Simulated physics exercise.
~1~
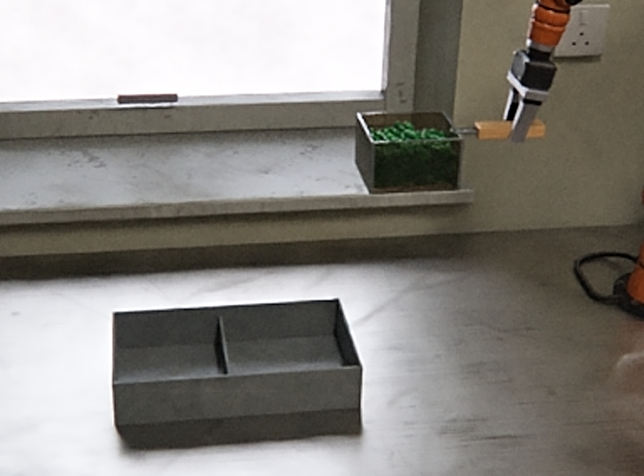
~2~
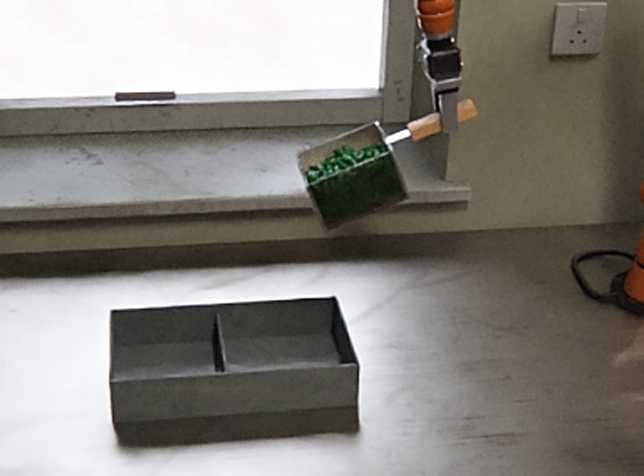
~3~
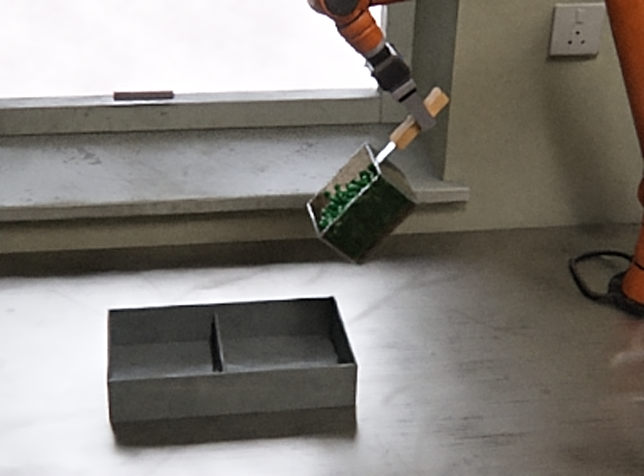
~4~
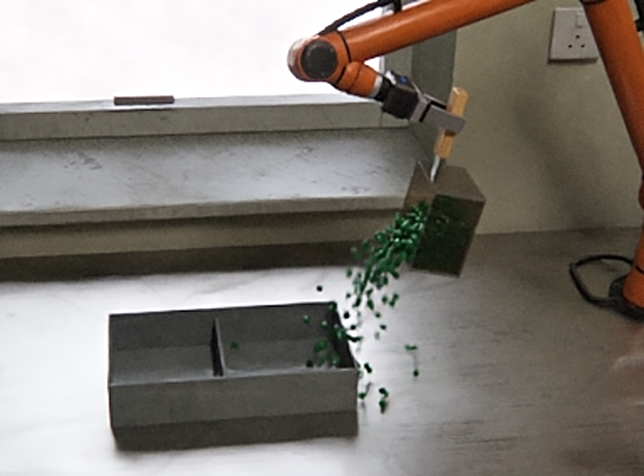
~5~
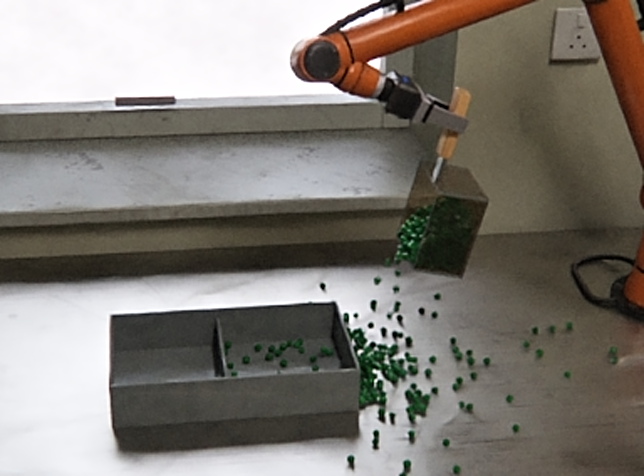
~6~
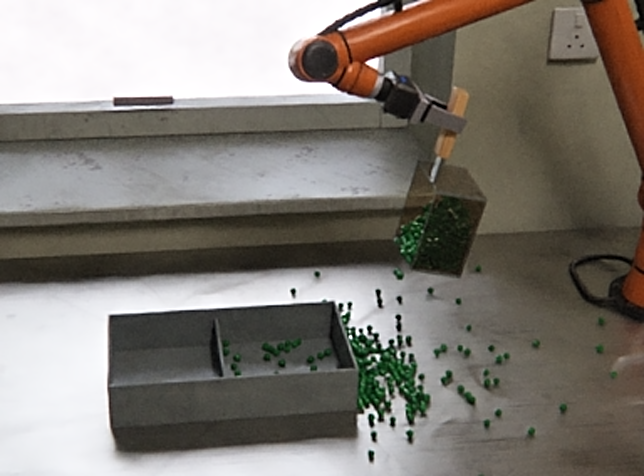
On a grey tabletop beneath a bright window and its ledge, seen from slightly above by a gently swaying camera, a dark grey tray with two compartments sits at the left. An orange robot arm at the upper right grips the wooden handle of a clear-sided box of green beads. The arm carries the box leftward off the ledge and tips it progressively. It then draws the box back right while tilting it steeply, and beads pour toward the tray's right end. A few land in the right compartment, but many scatter across the table. The tilted box finally hangs still, still holding many beads.
